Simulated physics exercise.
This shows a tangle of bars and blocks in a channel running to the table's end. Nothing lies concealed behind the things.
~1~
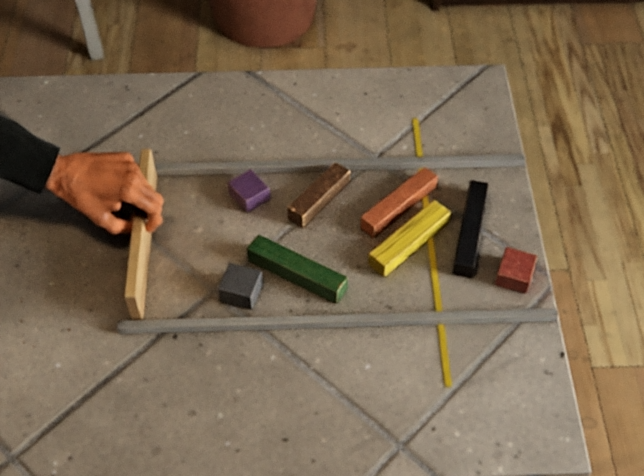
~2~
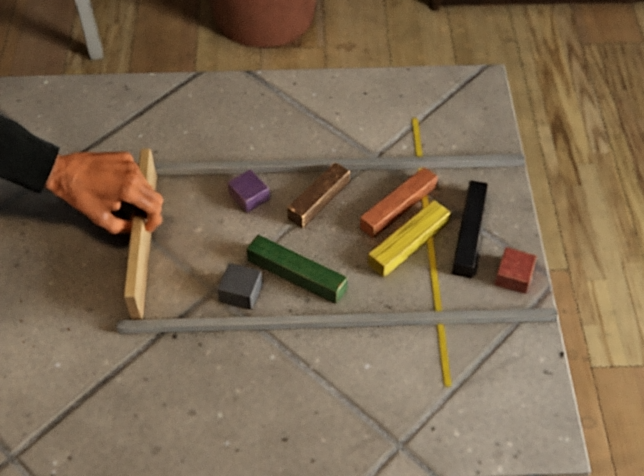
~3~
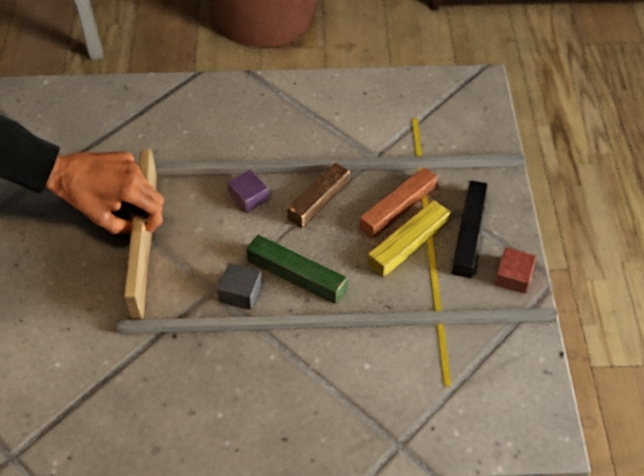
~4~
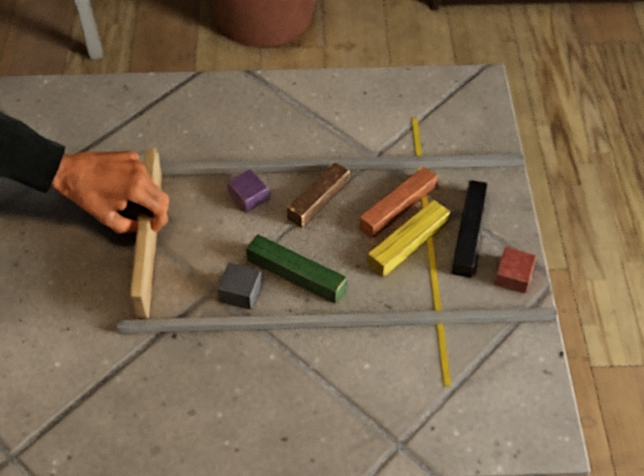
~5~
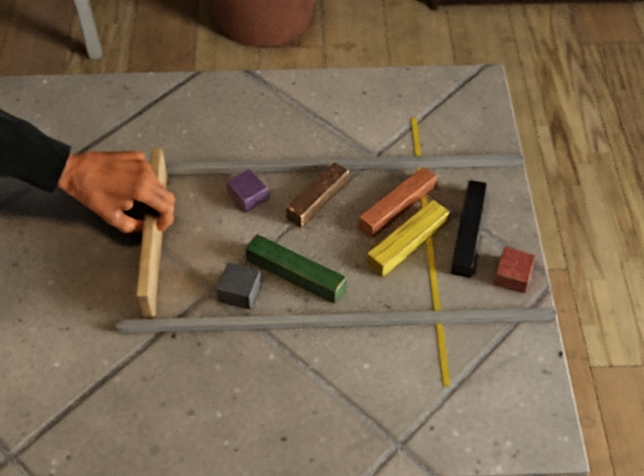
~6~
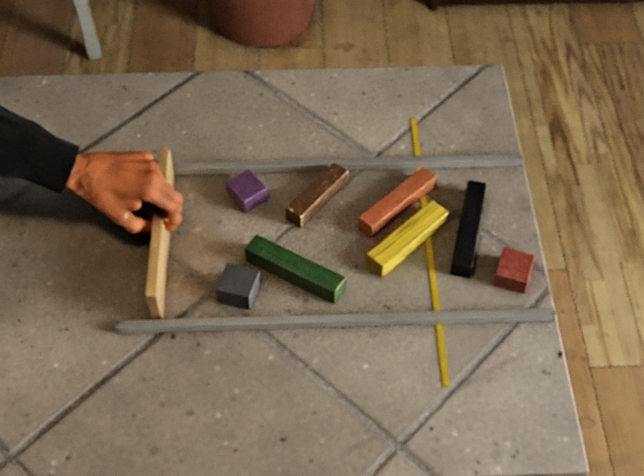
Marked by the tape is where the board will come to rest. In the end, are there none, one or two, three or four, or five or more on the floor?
The push clears off nothing whatsoever.
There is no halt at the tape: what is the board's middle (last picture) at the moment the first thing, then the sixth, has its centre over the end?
At (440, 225) for the first, at (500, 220) for the sixth.
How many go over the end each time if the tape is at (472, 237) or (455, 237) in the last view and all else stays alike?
Try by try, 3 and 2.
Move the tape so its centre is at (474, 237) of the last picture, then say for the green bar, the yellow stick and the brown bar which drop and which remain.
The green bar: It is still there. The yellow stick: It is gone. The brown bar: It is still there.
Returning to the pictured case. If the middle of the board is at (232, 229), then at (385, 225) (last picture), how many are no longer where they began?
I count 2 first and 7 after.
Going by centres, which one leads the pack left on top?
It's the red block.
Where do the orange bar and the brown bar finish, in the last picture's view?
The orange bar settles near (484, 206); as for the brown bar, near (466, 198).
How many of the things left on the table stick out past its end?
Looks like 2 of them.
Soon after, none off yet; red block at rest near (514, 270); black stick at rest near (469, 227); yellow stick at rest near (408, 238).
After that, none off yet; red block at rest near (514, 270); black stick at rest near (470, 227); yellow stick displaced a little near (432, 226).
In the end, the number that fall off is zero.
